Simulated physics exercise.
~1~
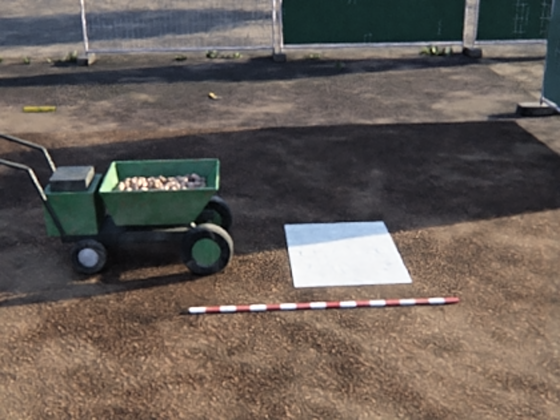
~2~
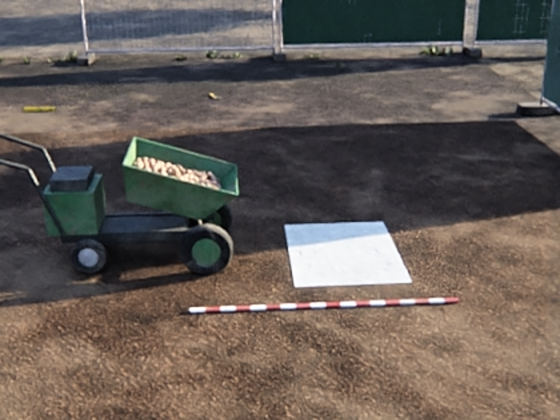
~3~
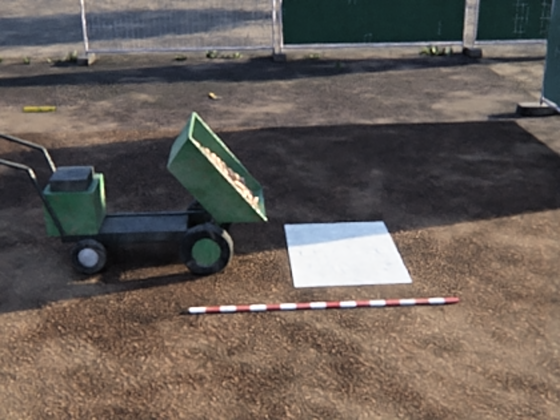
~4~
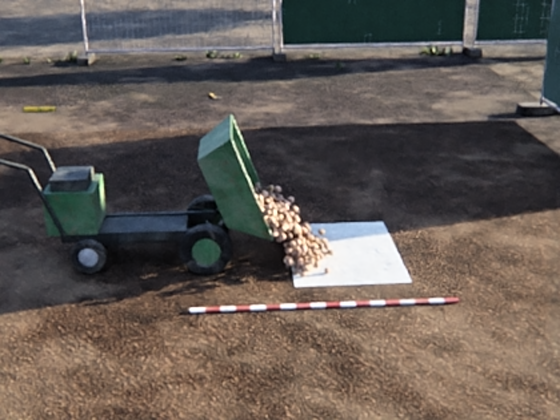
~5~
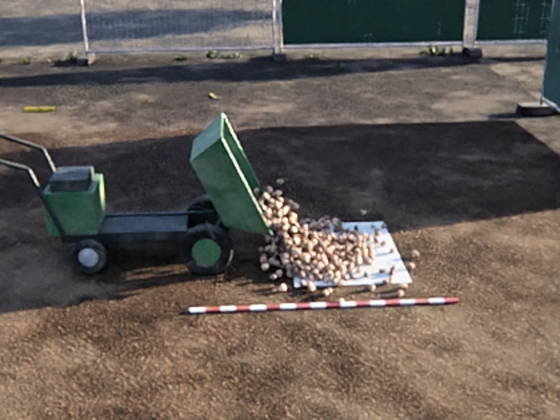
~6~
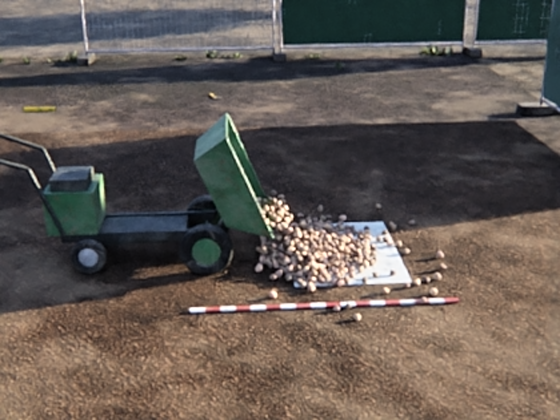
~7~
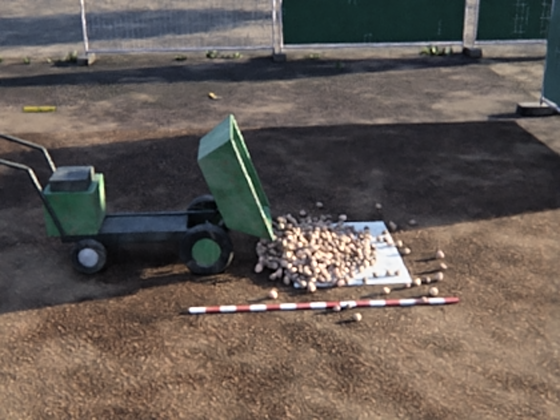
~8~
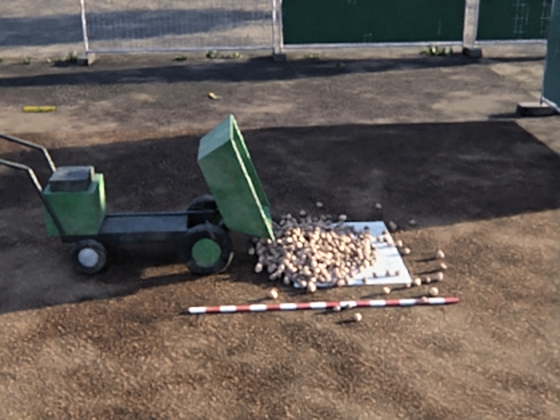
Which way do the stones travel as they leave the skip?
They move to the right, sliding down out of the raised skip and spreading over the white sheet.
